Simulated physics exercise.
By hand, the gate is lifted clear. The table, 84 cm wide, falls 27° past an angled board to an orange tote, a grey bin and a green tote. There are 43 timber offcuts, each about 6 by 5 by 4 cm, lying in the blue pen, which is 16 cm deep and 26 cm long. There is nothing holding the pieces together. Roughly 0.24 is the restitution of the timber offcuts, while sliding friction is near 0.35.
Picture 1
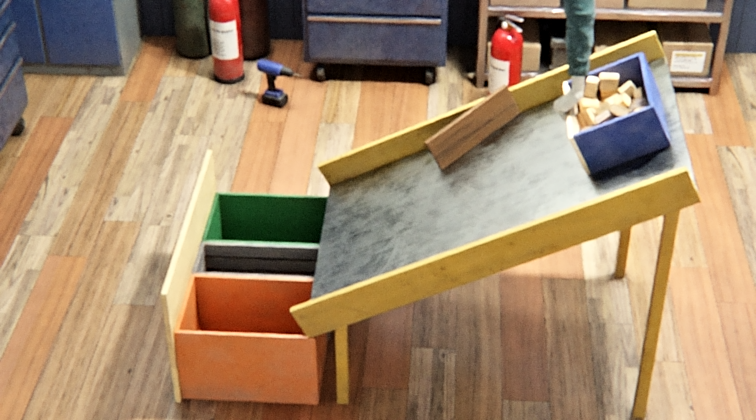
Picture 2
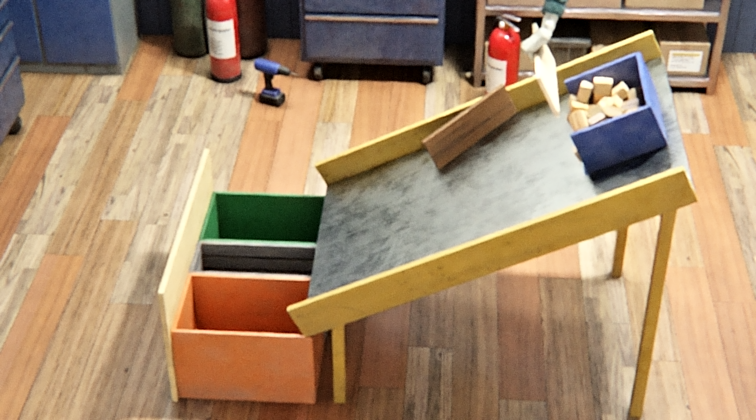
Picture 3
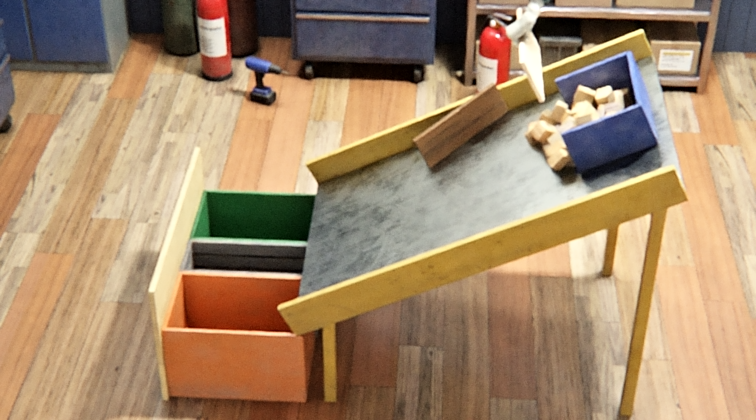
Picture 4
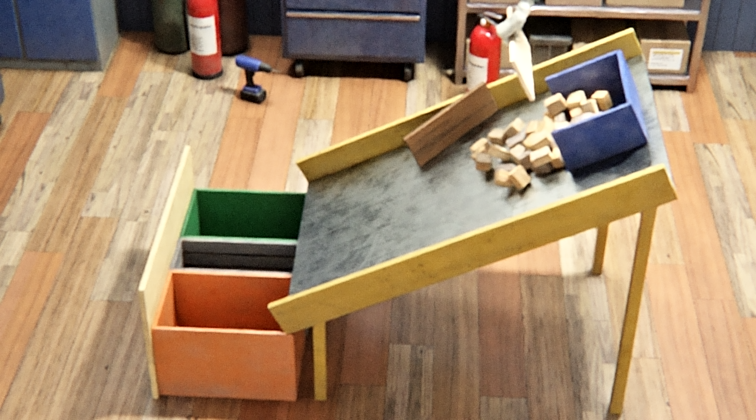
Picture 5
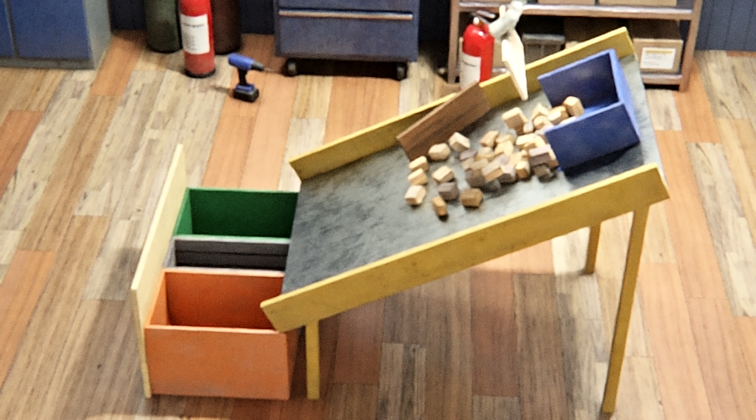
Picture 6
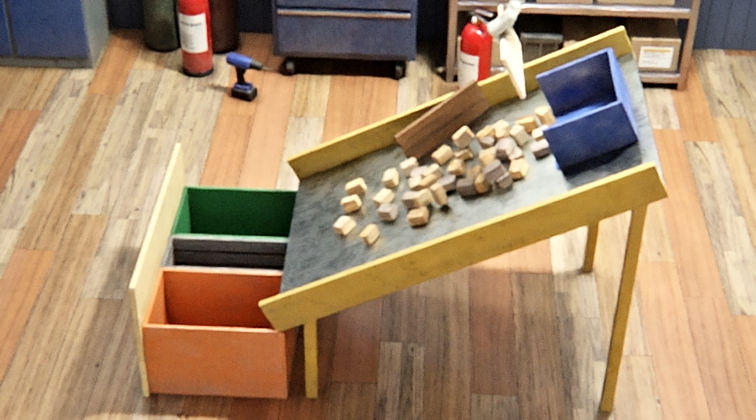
Wooden blocks slide out of a blue pen and spread down a sloping dark table.
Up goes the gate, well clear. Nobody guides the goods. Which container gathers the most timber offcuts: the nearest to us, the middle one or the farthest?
The middle one.
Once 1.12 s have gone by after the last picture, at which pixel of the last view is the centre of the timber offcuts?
Somewhere around (199, 306) in pixels.
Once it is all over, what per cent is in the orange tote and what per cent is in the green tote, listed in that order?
Approx. 15 % / 30 %.
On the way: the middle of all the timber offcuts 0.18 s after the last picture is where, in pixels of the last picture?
Around (410, 188).
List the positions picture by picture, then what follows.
In the first frame (we follow the rim corner now nearest the camera; the camera pans a little), blue pen at (649, 107); orange tote at (312, 337); nothing out yet.
The second frame shows blue pen at (646, 107).
The third frame shows blue pen at (637, 106); 11 out, the lowest offcut at (535, 135).
The fourth frame shows blue pen at (627, 104); 24 out, the lowest offcut at (481, 149).
The fifth frame shows blue pen at (620, 103); 36 out, the lowest offcut at (415, 195).
The sixth frame shows blue pen at (618, 102); orange tote at (280, 331); 42 out, the lowest offcut at (344, 226).
Then, 0.18 s after the last picture, 1 in the grey bin, 40 on the slope and 2 in the air.
Then, 0.40 s after the last picture, 2 in the orange tote, 8 in the grey bin, 1 in the green tote, 25 on the slope and 7 in the air.
Then, 0.72 s after the last picture, 5 in the orange tote, 18 in the grey bin, 9 in the green tote, 5 on the slope and 6 in the air.
Outcome (1.12 s after the last picture), 6 in the orange tote, 25 in the grey bin and 12 in the green tote.
